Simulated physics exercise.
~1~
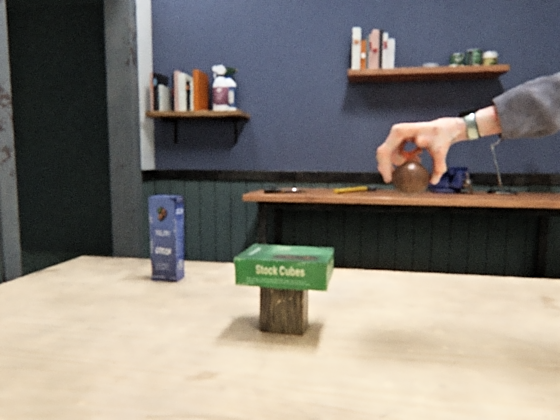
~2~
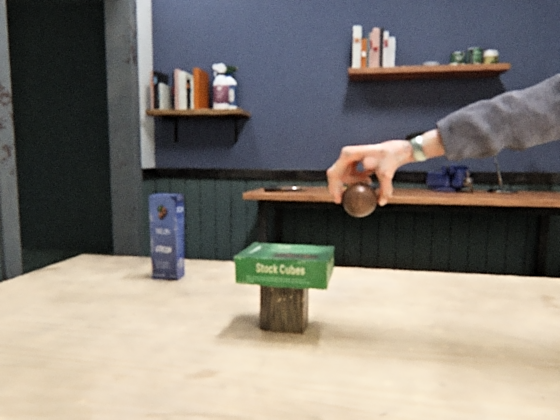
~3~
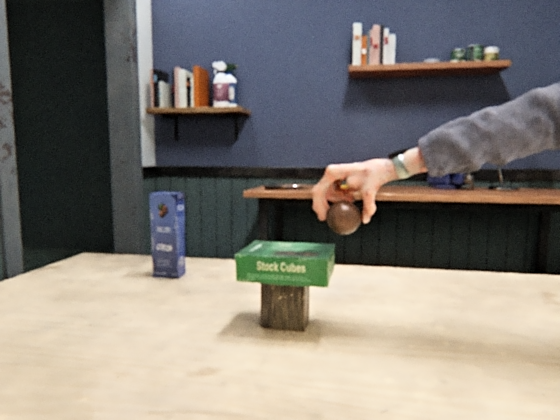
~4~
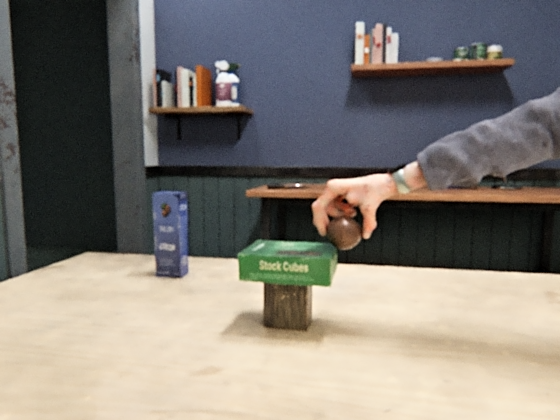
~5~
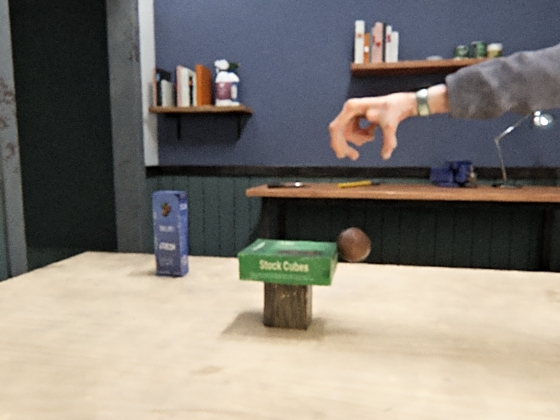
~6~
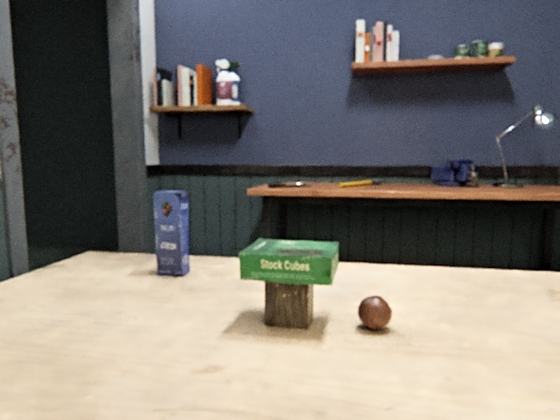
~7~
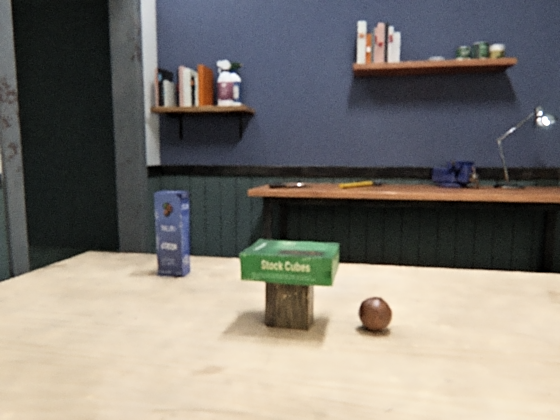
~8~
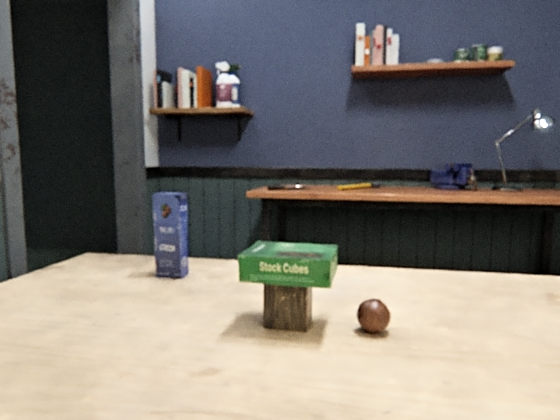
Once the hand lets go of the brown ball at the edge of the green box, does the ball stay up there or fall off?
The ball falls off the edge of the green box and ends up on the table to the right of the block.
